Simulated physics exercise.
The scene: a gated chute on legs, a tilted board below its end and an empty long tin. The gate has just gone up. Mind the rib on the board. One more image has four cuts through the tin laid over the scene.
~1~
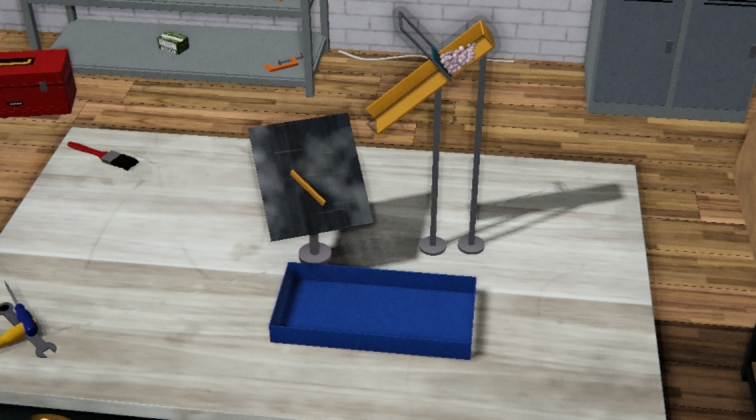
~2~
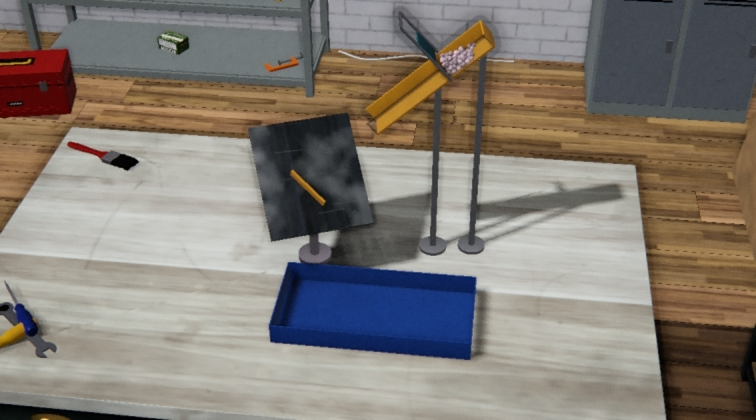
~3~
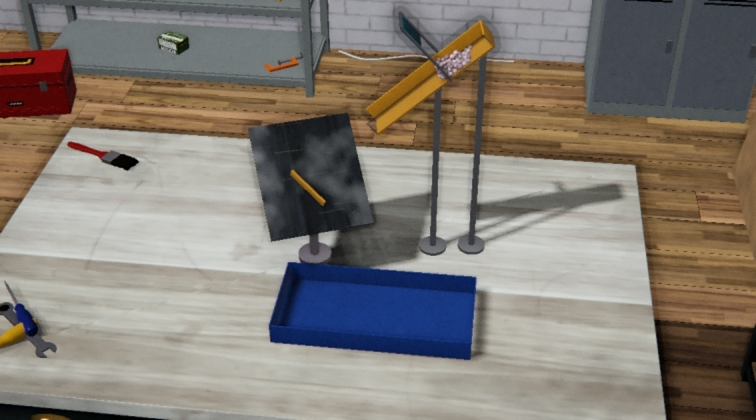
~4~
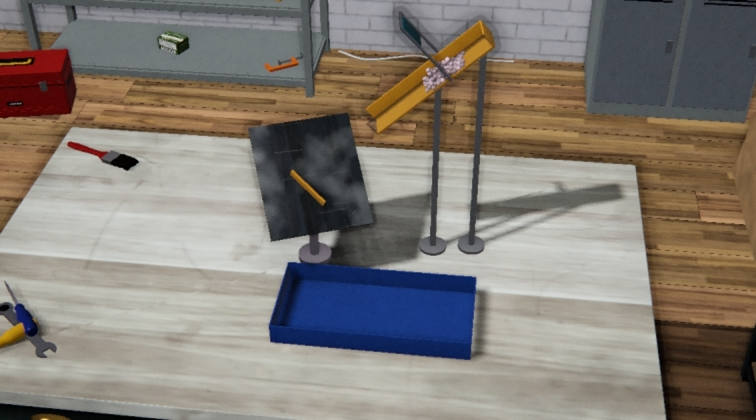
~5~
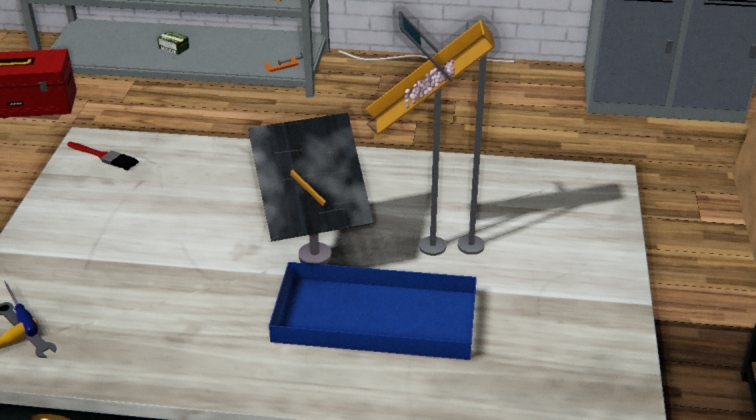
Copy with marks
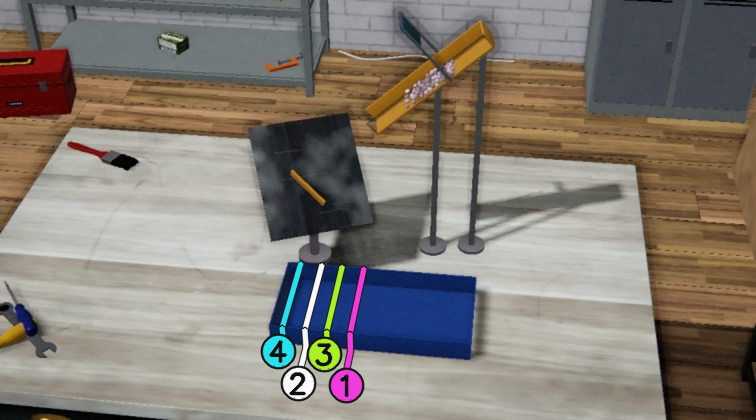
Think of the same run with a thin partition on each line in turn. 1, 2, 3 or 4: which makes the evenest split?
Line 1.
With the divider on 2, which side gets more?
The right side.
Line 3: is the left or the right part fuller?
Right.
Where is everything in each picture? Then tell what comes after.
In the first frame, load behind the gate at (456, 57), sugar pearls; lip of the chute at (377, 127), sloping fairly steeply.
In the second frame, middle of the board at (311, 175), tilted fairly steeply; middle of its low edge at (323, 232); of its high edge at (298, 120).
In the third frame, front corners of the tin at (269, 326) and (471, 343), empty; front of the load at (438, 71).
In the fourth frame, middle of the load at (440, 72); its front at (425, 83), about a quarter of the way to the lip; rib from (292, 170) to (325, 202).
In the fifth frame, middle of the load at (430, 85); its front at (406, 97), about half of the way to the lip.
On the marked copy, line 1 crosses the front rim at (350, 333); line 2 crosses the front rim at (305, 329); line 3 crosses the front rim at (326, 331); line 4 crosses the front rim at (282, 327).
If 1 is chosen, of what is caught, about a third on the left of the divider, about two thirds on the right.
If 2 is chosen, of what is caught, a stray few on the left of the divider, nearly all on the right.
If 3 is chosen, of what is caught, a small part on the left of the divider, nearly all on the right.
If 4 is chosen, of what is caught, none on the left of the divider, all on the right.
